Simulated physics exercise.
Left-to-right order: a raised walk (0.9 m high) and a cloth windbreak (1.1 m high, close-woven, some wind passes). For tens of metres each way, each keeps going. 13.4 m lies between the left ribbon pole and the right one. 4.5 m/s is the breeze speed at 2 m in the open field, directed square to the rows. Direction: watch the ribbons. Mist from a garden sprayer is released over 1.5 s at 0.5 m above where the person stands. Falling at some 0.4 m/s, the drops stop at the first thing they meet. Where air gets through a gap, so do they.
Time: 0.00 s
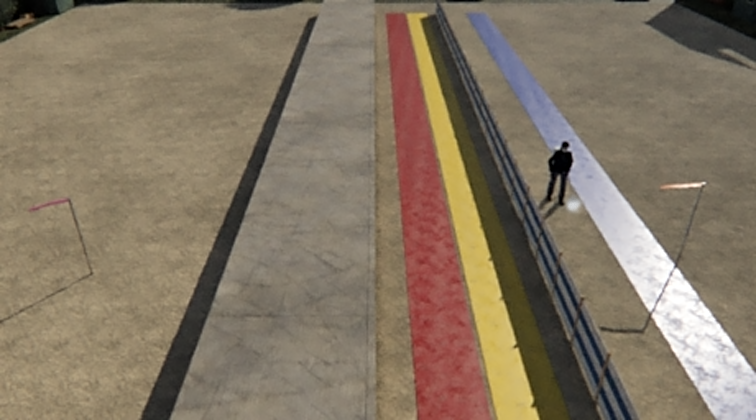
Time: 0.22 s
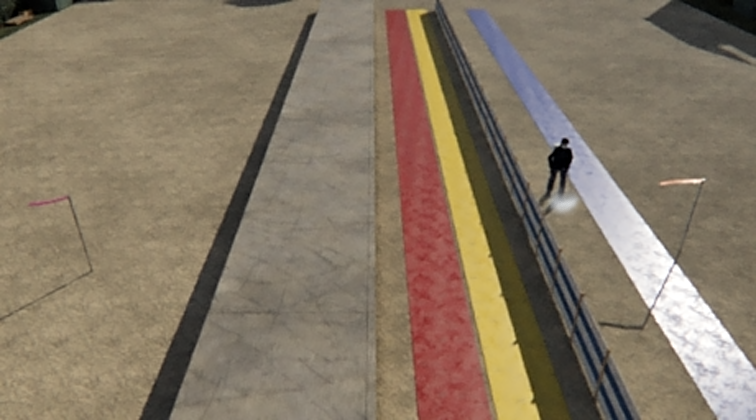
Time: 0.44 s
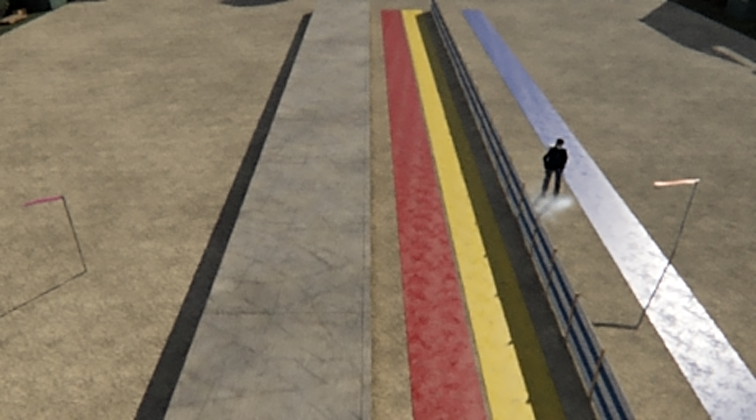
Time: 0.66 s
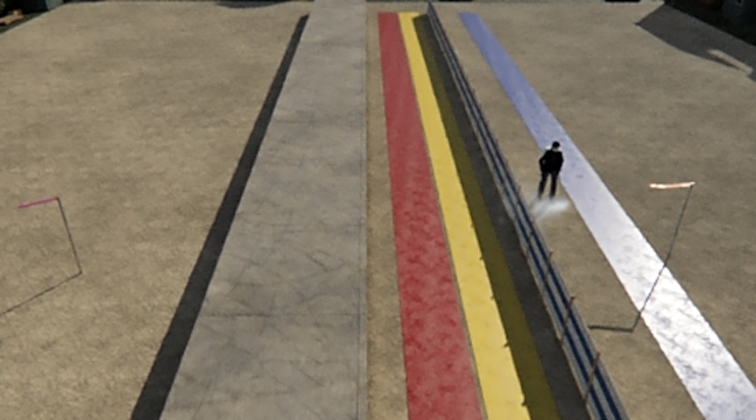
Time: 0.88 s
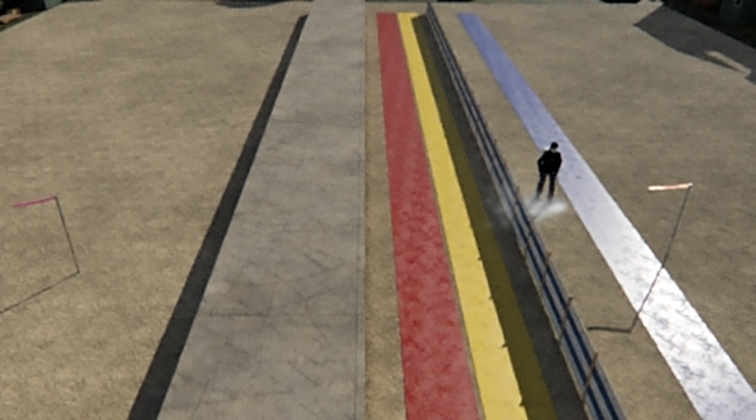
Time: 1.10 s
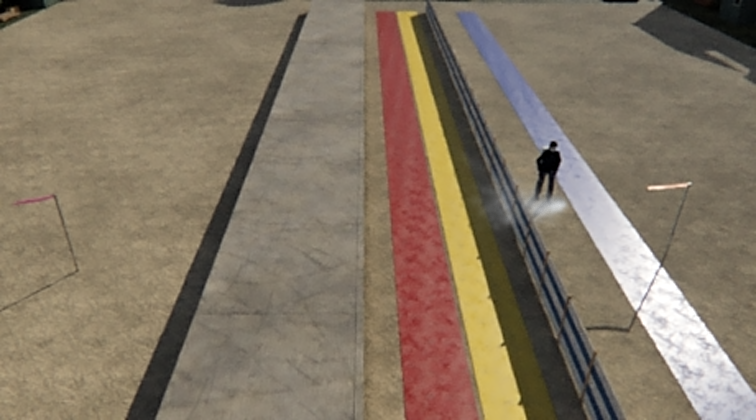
A person in dark clothes stood beside a long fence as a small puff of white mist appeared near their feet and spread leftward toward the fence, while two ribbons on poles streamed left.
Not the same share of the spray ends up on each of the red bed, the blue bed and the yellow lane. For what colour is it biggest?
The yellow one gets the largest share.
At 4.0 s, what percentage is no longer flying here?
Roughly 75 %.
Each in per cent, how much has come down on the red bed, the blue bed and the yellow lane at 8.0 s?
I'd estimate near 5 % on red, 0 % on blue and 20 % on yellow.
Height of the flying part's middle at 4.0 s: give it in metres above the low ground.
Roughly 0.8 m up.
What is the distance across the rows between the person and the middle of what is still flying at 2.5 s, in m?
Around 2.5 metres.
After 2.5 s, 45 % is in the air or yet to come; 0 % lies on the red bed, 0 % on the blue bed and 8 % on the yellow lane; the middle of what still flies is 0.5 m above the low ground, near (471, 203).
After 4.0 s, 25 % is in the air or yet to come; 2 % lies on the red bed, 0 % on the blue bed and 20 % on the yellow lane; the middle of what still flies is 0.8 m above the low ground, near (404, 192).
After 8.0 s, 6 % is in the air or yet to come; 7 % lies on the red bed, 0 % on the blue bed and 22 % on the yellow lane.
After 20.0 s, 0 % is in the air or yet to come; 8 % lies on the red bed, 0 % on the blue bed and 22 % on the yellow lane.
After 45.0 s, 0 % is in the air or yet to come; 8 % lies on the red bed, 0 % on the blue bed and 22 % on the yellow lane.
